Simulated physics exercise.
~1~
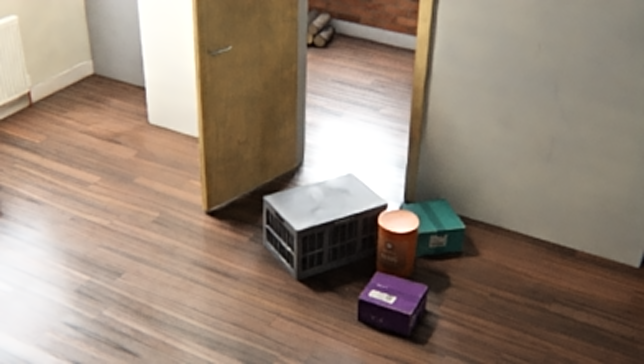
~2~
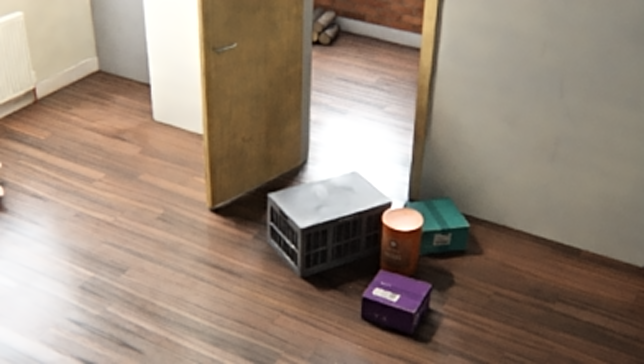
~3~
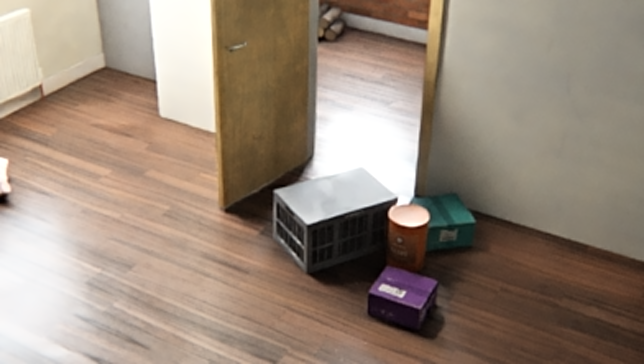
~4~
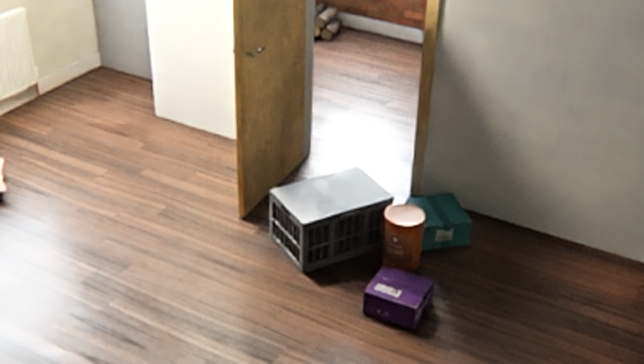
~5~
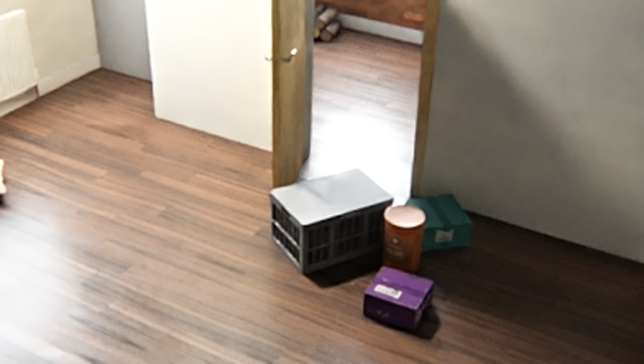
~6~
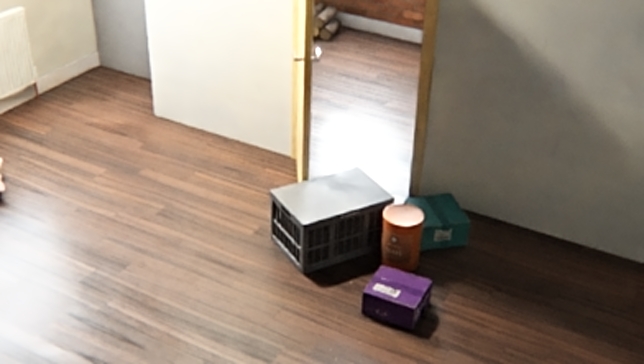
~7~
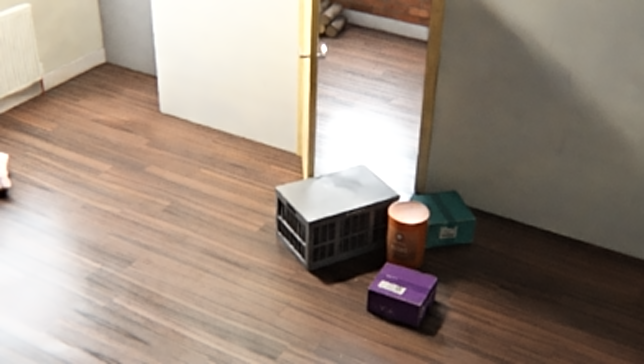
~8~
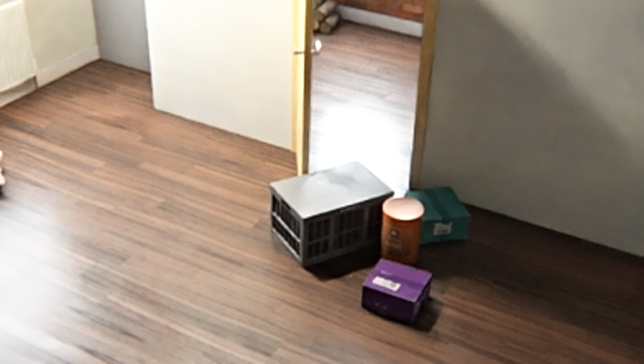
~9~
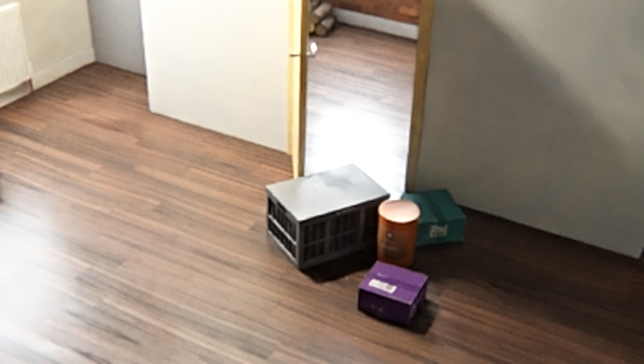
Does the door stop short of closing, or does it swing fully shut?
The door stops short. It comes to rest still well open beside the grey crate, and the crate, pail and boxes stay where they were.
